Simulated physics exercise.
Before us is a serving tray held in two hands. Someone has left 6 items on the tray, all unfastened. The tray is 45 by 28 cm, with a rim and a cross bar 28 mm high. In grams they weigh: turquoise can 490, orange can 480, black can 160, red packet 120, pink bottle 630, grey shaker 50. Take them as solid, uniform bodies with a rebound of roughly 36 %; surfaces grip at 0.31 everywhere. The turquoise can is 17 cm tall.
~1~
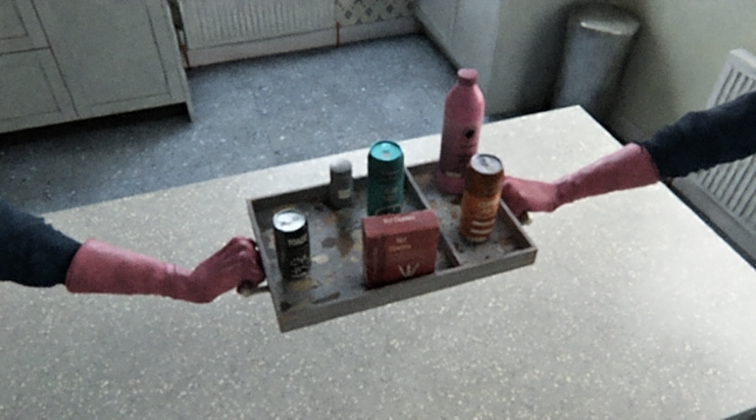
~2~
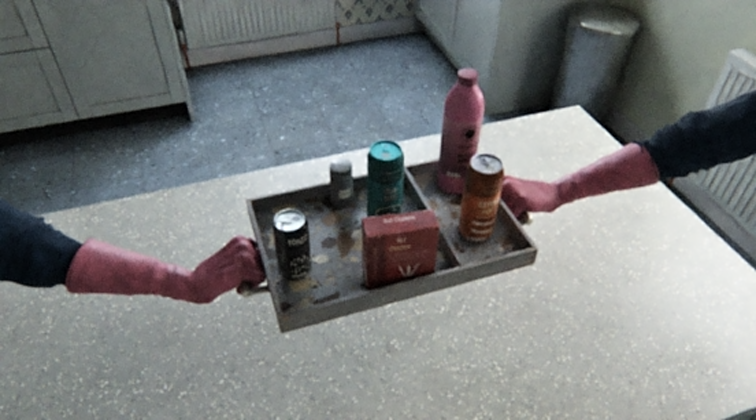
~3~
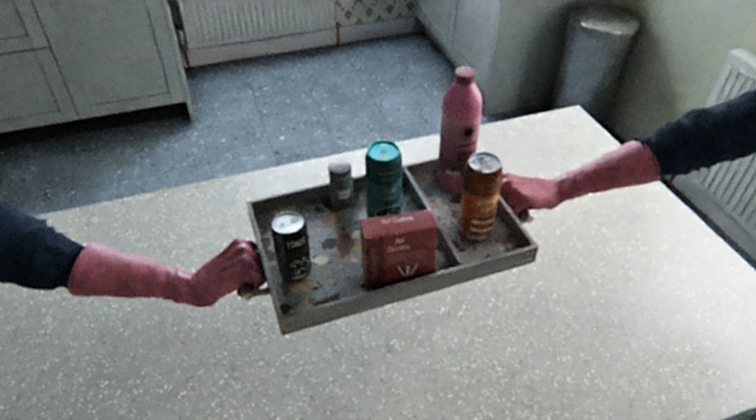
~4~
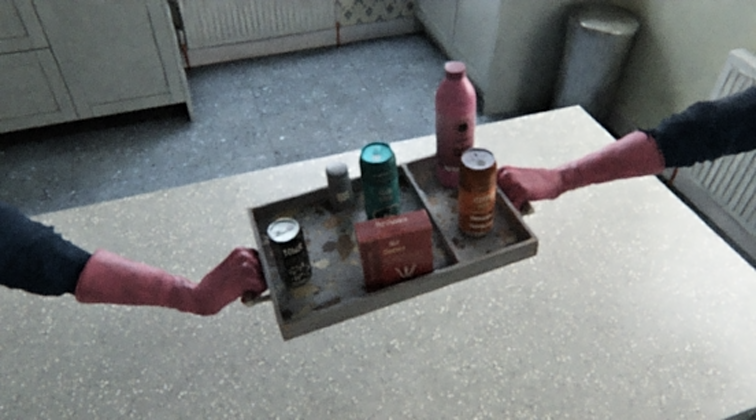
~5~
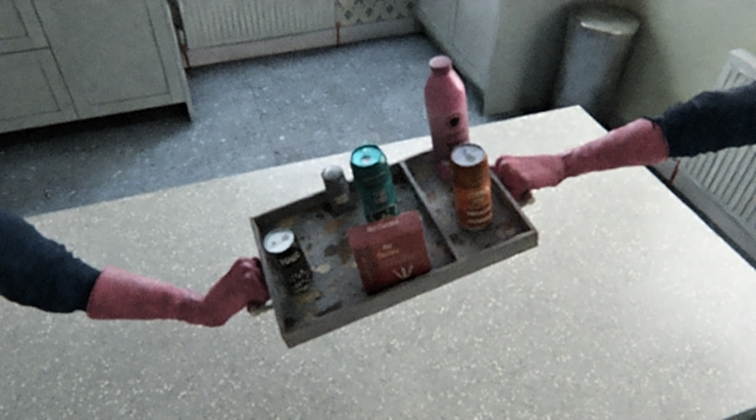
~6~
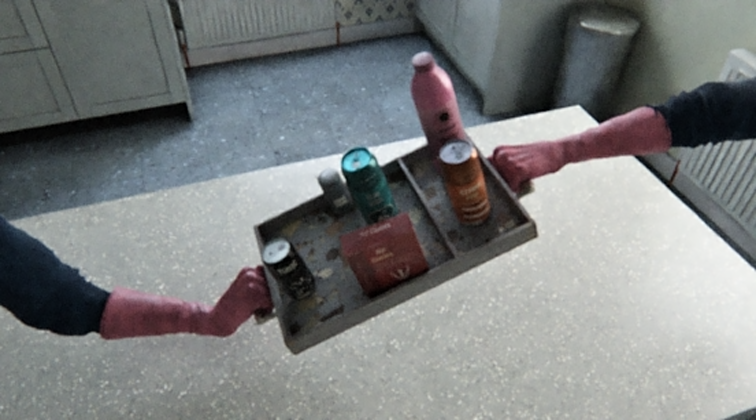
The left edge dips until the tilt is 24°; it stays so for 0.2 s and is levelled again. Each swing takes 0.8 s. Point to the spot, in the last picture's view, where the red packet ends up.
It ends at about (311, 269).
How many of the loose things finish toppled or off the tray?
In all, 4.
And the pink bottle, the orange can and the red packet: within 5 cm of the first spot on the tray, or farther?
The pink bottle ends elsewhere; the orange can gets shifted; the red packet leaves its spot.
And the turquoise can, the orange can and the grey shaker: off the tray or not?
The turquoise can ends off the tray; the orange can ends on the tray; the grey shaker ends off the tray.
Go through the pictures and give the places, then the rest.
Tray level; red packet (399, 251); turquoise can (385, 187), in the first frame.
Tray level; black can (293, 245); pink bottle (461, 132), in the second frame.
Tray at 1°, left edge down; grey shaker (341, 184); turquoise can (384, 187), in the third frame.
Tray at 6°, left edge down; orange can (477, 195); black can (291, 254), in the fourth frame.
Tray at 12°, left edge down; pink bottle (448, 120); grey shaker (337, 189), in the fifth frame.
Tray at 18°, left edge down; red packet (387, 257); turquoise can (371, 191), in the sixth frame.
Then, 0.40 s later than the last frame, tray at 24°, left edge down; red packet 8 cm from its spot near (341, 284); pink bottle rocked 32° off its seat; orange can rocked 21° off its seat.
Then, 0.70 s later than the last frame, tray at 20°, left edge down; grey shaker now off the tray; red packet 15 cm from its spot near (306, 294); orange can on its side.
Then, 1.00 s later than the last frame, tray at 6°, left edge down; turquoise can now off the tray; red packet 15 cm from its spot near (308, 278); orange can on its side.
When it is over, off the tray, turquoise can and grey shaker; lying over on the tray, orange can and pink bottle; not toppled but over 5 cm from the start, red packet; black can within 5 cm of the start. End places, in pixels of the last picture, red packet near (311, 269).
